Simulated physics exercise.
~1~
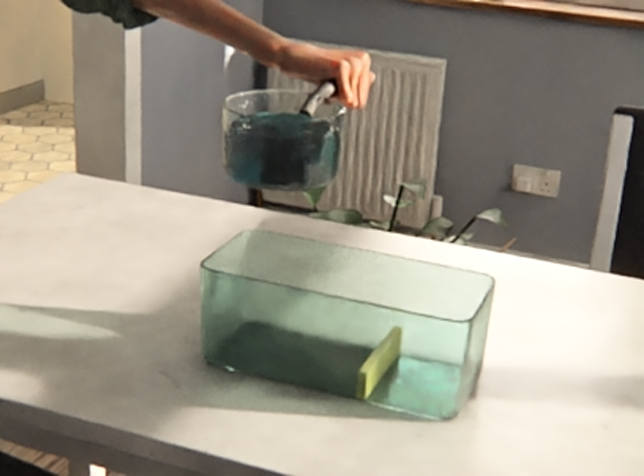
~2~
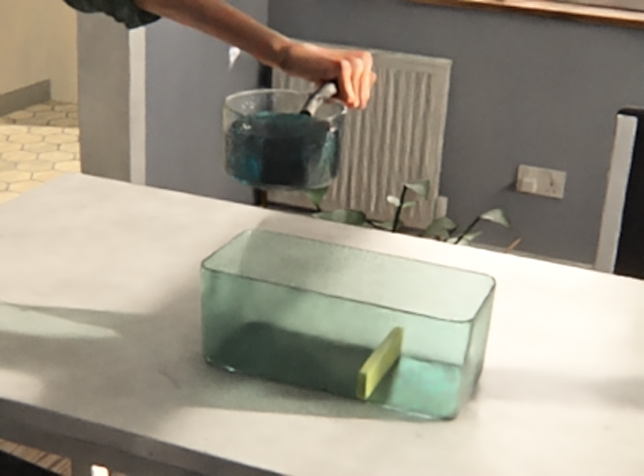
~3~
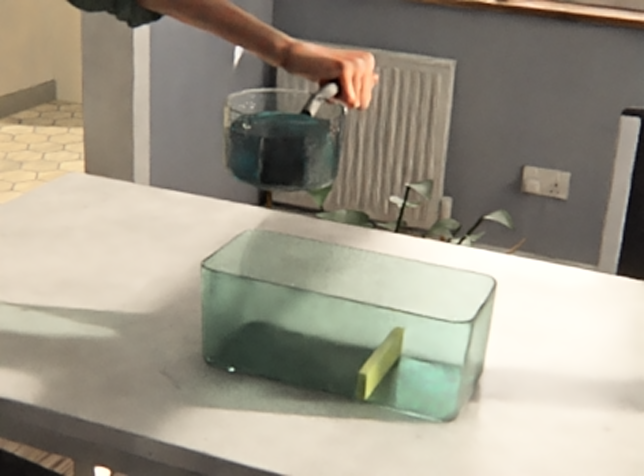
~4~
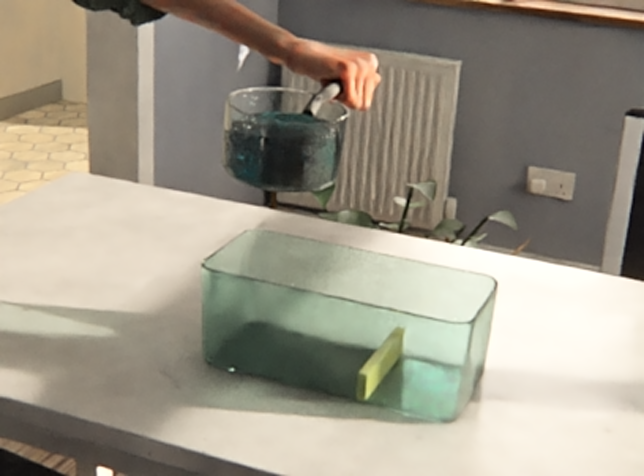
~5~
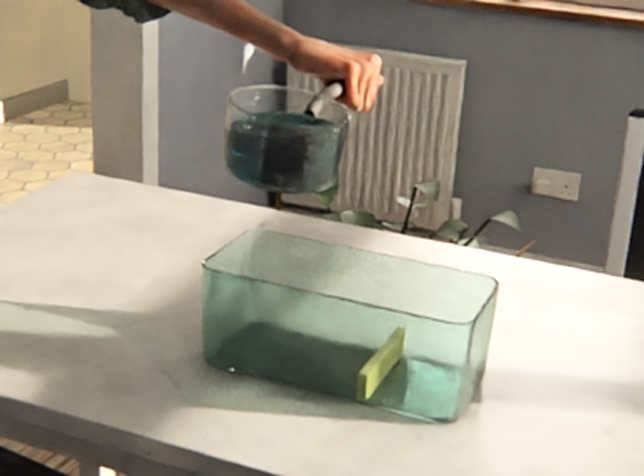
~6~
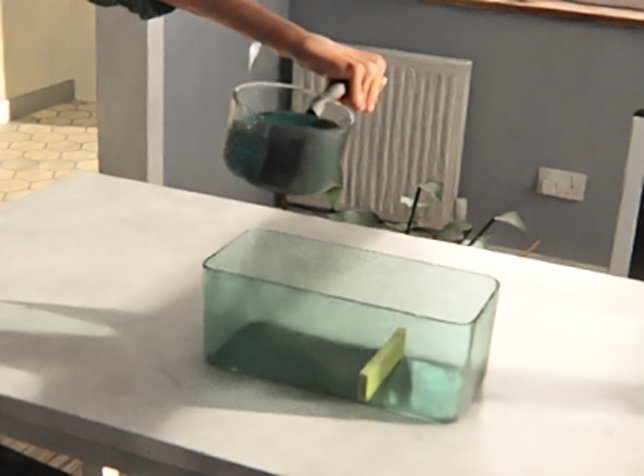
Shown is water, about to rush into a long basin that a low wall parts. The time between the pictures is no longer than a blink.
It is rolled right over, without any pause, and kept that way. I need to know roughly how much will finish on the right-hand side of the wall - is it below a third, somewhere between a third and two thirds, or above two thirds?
Expect between a third and two thirds of it there.
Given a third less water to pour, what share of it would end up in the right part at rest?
Roughly 20 in a hundred.
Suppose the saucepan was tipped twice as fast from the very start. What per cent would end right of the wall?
Roughly 25 percent.
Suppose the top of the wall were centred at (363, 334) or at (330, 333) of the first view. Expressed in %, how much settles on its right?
65 % and 95 %, roughly.
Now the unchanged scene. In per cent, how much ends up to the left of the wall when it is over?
Some 50 per cent.
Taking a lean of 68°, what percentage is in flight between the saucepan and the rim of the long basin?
Estimate: 30 per cent, roughly.
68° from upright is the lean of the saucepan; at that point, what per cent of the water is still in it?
Near 65 percent is still in there.
A moment on, the saucepan is tipped part way and 66 per cent is still to pour, 4 is left of the wall and 3 right of it.
Next, the saucepan is tipped right over and 9 per cent is still to pour, 31 is left of the wall and 48 right of it.
Then the saucepan is tipped right over and 0 per cent is still to pour, 52 is left of the wall and 47 right of it.
Later the saucepan is tipped right over and 0 per cent is still to pour, 52 is left of the wall and 47 right of it.
In the end 52 per cent lies left of the wall, 47 right of it and 1 outside.
